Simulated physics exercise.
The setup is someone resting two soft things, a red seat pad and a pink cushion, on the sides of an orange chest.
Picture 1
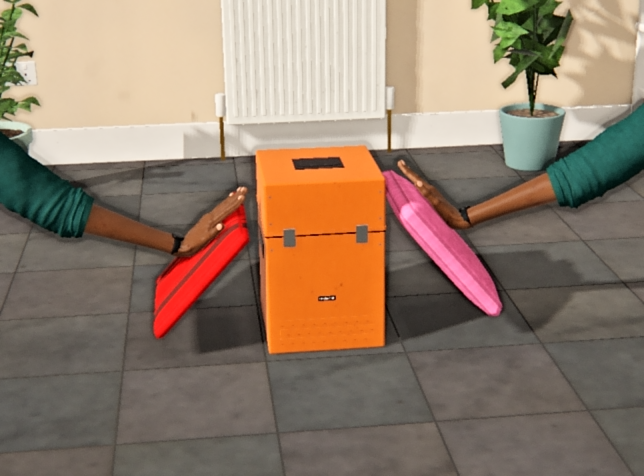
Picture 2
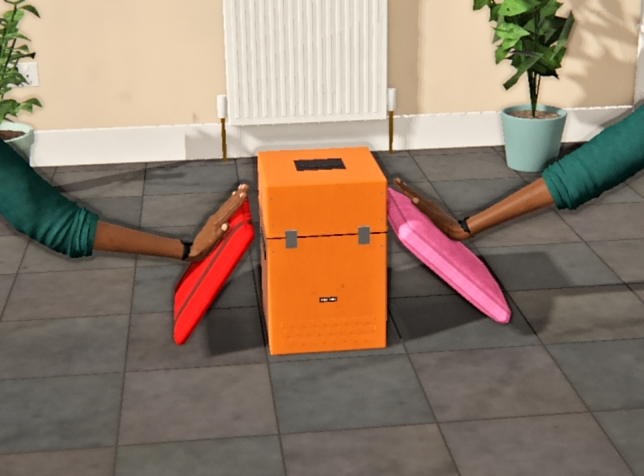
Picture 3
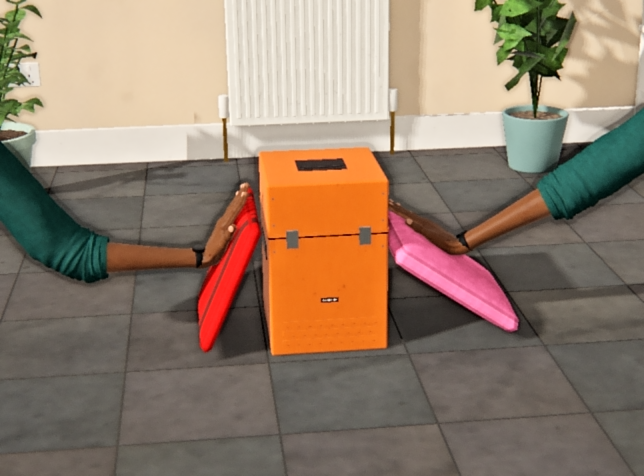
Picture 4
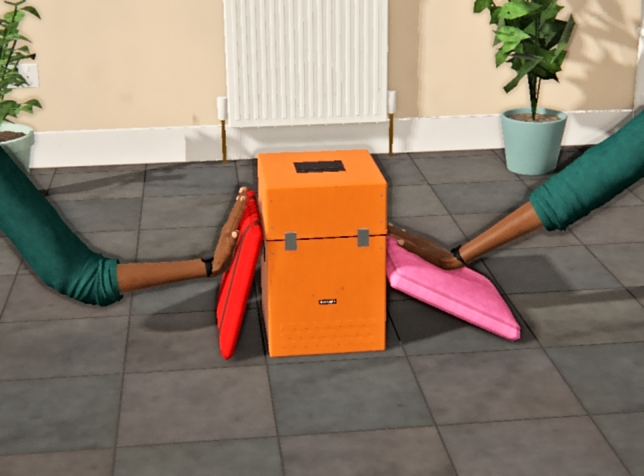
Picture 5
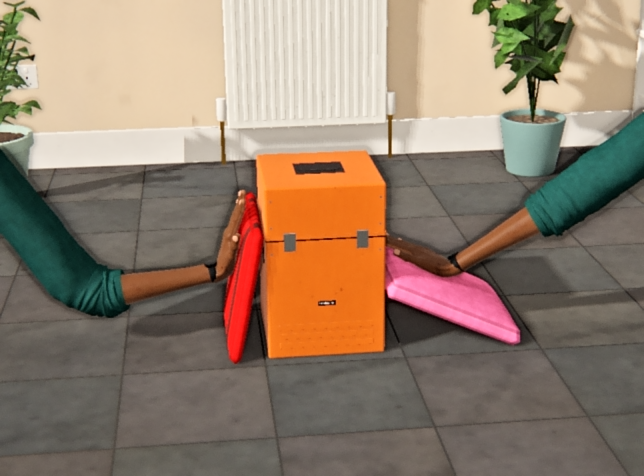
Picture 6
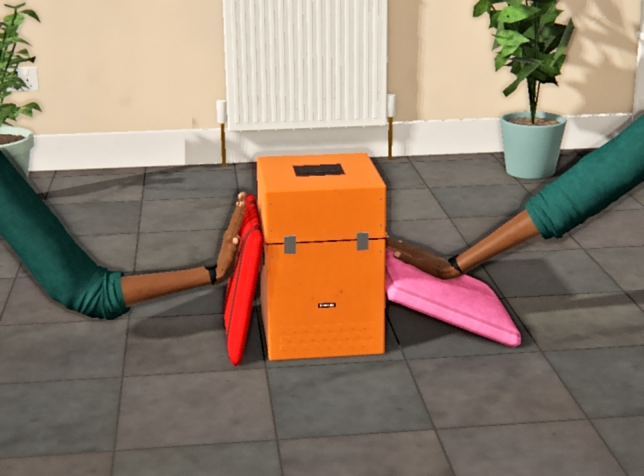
Two hands pressing a red pad and a pink cushion against an orange chest, the pad tilting more upright, the cushion sinking lower.
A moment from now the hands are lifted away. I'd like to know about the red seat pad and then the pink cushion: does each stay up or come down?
I'd say the red seat pad stays up, the pink cushion comes down.
Then, 0.22 s after the last picture, seat pad leaning near (244, 277); cushion slipping down near (445, 303).
Then, 0.30 s after the last picture, seat pad leaning near (244, 277); cushion flat on the floor near (445, 311).
Then, 0.96 s after the last picture, seat pad leaning near (244, 277); cushion flat on the floor near (446, 313).
At rest, seat pad leaning near (244, 277); cushion flat on the floor near (446, 313). The red seat pad keeps leaning and the pink cushion slumps to the floor.
